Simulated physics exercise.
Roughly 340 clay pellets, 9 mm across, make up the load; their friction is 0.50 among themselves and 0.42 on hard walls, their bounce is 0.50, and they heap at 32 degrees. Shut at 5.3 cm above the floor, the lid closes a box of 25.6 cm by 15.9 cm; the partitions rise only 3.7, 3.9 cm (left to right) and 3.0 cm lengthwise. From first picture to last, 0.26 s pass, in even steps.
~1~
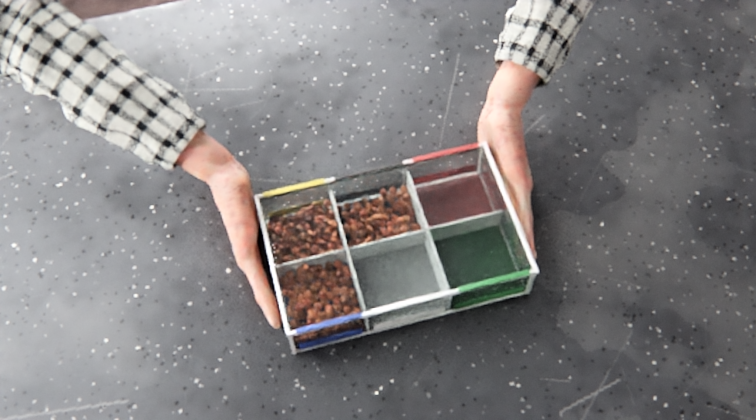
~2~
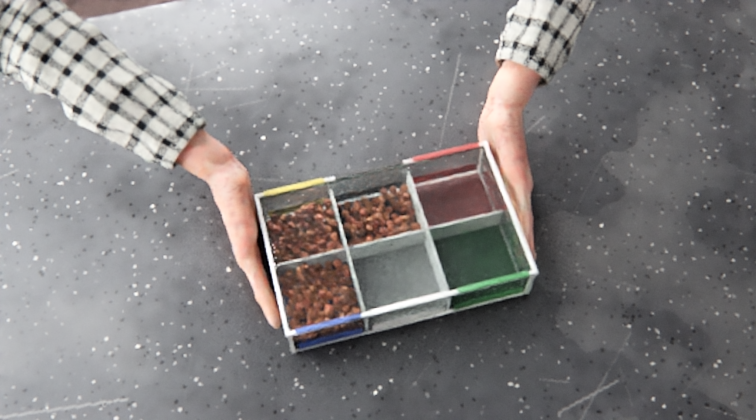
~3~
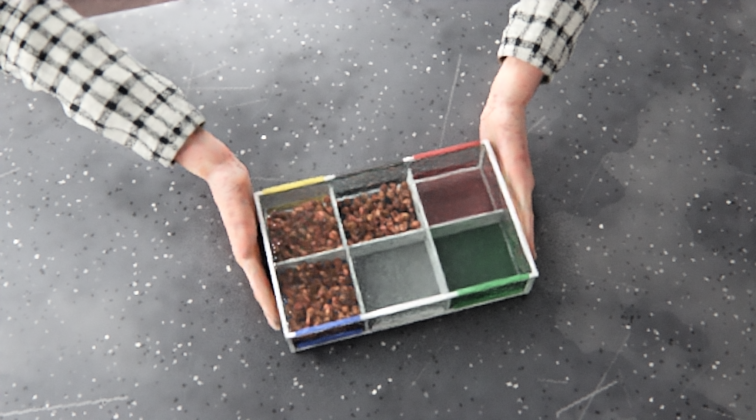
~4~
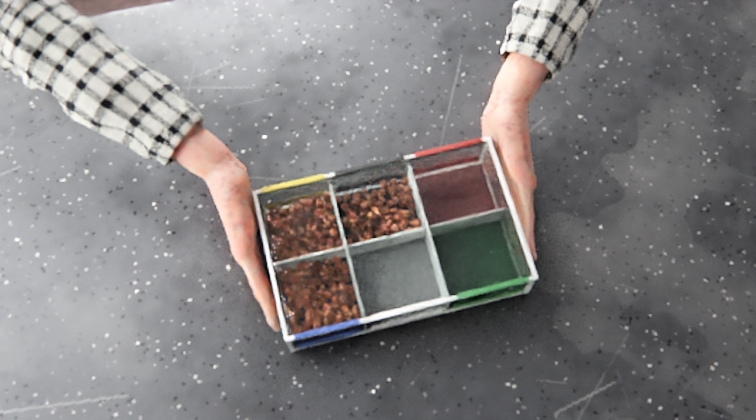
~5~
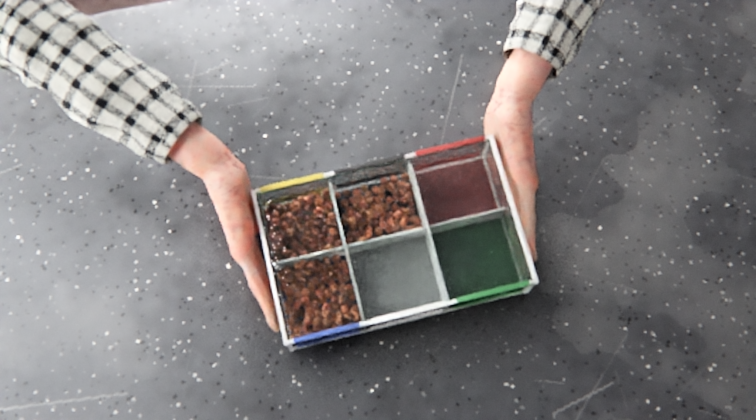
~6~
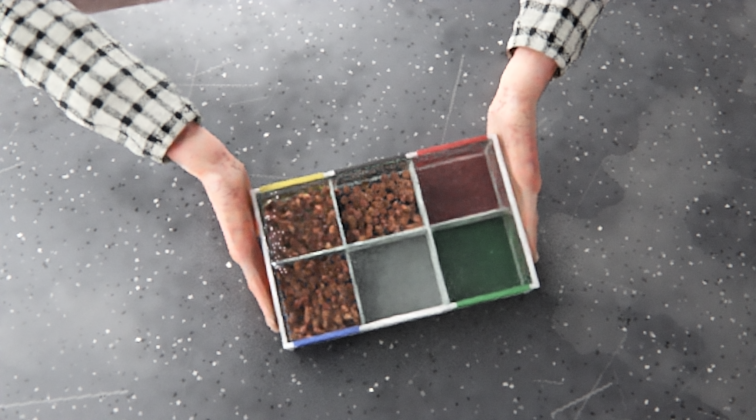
The clip opens on two hands in checked sleeves holding a clear six-compartment box above a speckled grey surface, with small brown pellets in the yellow, black and blue sections. The hands gradually tilt the box slightly, and the pellets stay in those same three sections, the others remaining empty.
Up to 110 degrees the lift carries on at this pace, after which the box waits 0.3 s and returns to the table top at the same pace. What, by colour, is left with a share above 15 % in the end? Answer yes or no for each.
Red: No, blue: Yes, green: No, yellow: No, white: Yes, black: No.
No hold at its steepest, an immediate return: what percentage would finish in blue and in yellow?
Then blue keeps 70% and yellow keeps 5%.
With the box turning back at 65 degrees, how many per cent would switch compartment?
Near 5 in a hundred, I think.
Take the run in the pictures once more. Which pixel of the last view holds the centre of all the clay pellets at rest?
Once everything settles, the centre is around (328, 310).
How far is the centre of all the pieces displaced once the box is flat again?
Roughly 6.0 cm.
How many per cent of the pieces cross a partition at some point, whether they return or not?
Close to 55 in a hundred.
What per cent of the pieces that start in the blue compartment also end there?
That comes out at about 100 percent.
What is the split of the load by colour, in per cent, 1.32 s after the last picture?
Red = 0, blue = 65, green = 0, yellow = 10, white = 20, black = 5 (per cent).
Then, 1.32 s after the last picture, tilt 110 degrees; blue 65 %, yellow 10 %, white 20 %, black 5 %.
Then, 2.19 s after the last picture, tilt 56 degrees; blue 70 %, yellow 5 %, white 25 %.
Then, 3.07 s after the last picture, tilt 0 degrees; blue 70 %, yellow 5 %, white 25 %.
In the end, red 0 %, blue 70 %, green 0 %, yellow 5 %, white 25 %, black 0 %.
